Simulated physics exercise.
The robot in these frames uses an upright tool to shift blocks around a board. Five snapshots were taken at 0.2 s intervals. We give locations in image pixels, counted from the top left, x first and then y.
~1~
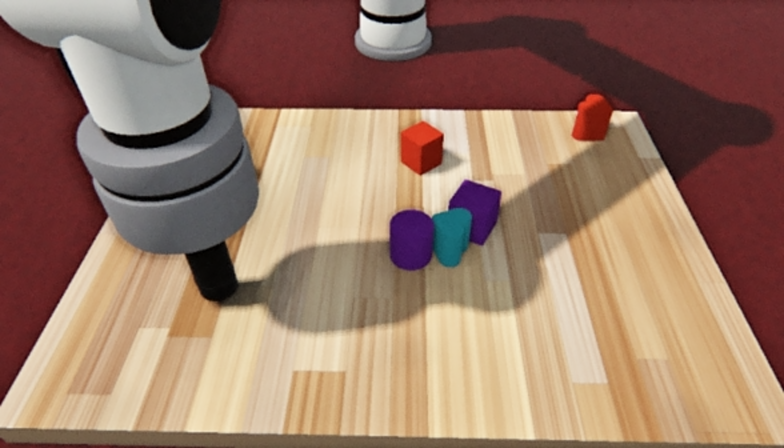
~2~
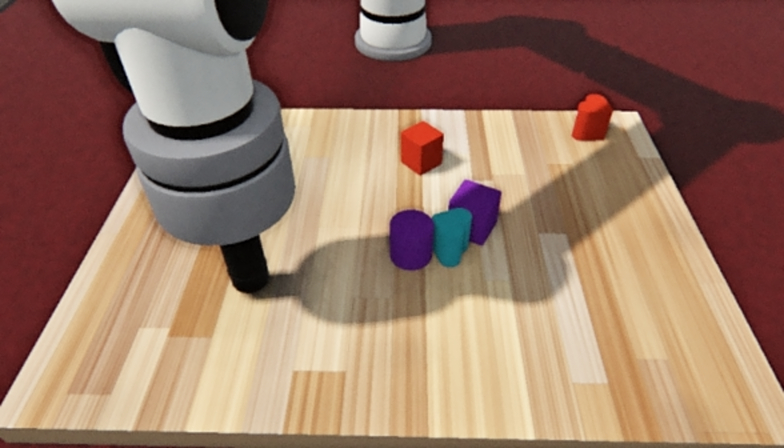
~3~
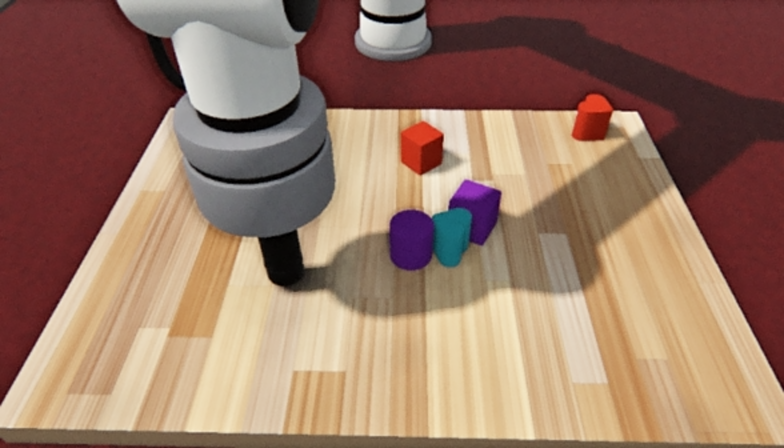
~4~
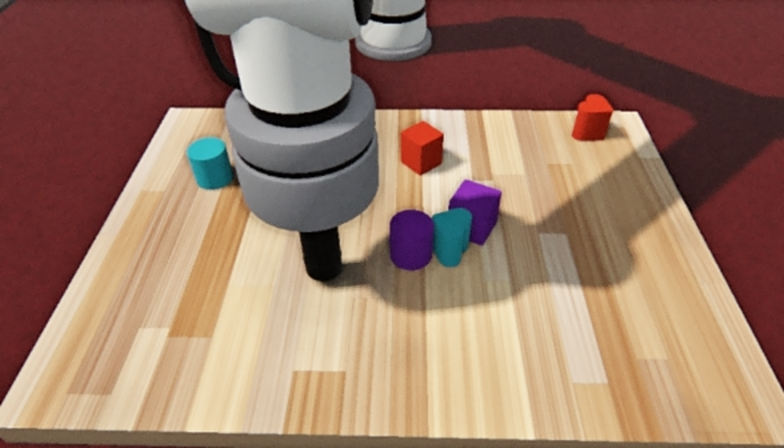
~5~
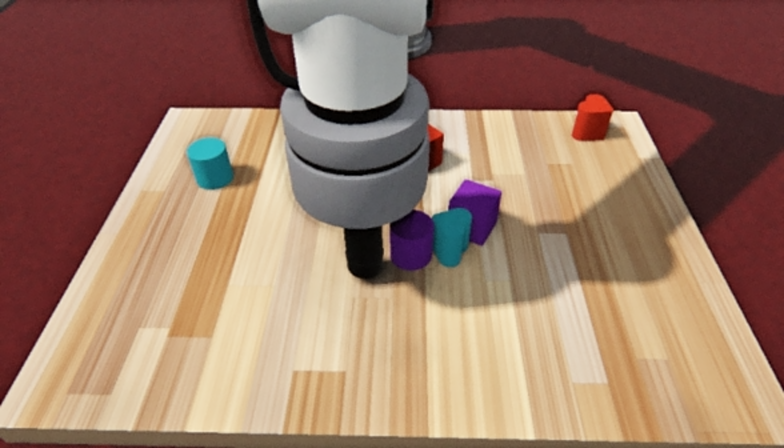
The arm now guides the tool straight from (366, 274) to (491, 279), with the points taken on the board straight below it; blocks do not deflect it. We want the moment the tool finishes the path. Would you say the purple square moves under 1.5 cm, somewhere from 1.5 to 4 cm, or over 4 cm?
Displacement: Within 1.5 cm.
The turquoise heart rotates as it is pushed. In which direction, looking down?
Looking down, it rotates clockwise.
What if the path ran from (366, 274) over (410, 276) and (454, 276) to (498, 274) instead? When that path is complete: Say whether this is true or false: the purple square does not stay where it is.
This is true.
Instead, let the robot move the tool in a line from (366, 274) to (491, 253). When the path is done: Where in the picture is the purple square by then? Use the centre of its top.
Pixel (490, 183).
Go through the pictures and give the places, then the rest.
In the first frame, tool's lower end (219, 288); purple disc (412, 224); turquoise heart (453, 220); purple square (476, 196).
In the second frame, tool (251, 280); blocks still.
In the third frame, tool (286, 274); blocks still.
In the fourth frame, tool (324, 269); blocks still.
In the fifth frame, tool (365, 266); purple disc (412, 224); turquoise heart (453, 220); purple square (476, 196).
What follows on the original path. One third of the way, tool (409, 268); purple disc (425, 218); turquoise heart (464, 219), turned 30° clockwise.
Two thirds of the way, tool (451, 270); purple disc (427, 217); turquoise heart (466, 219), turned 30° clockwise.
At the end, tool (493, 271); purple disc (427, 217); turquoise heart (467, 219), turned 30° clockwise; purple square (478, 195).
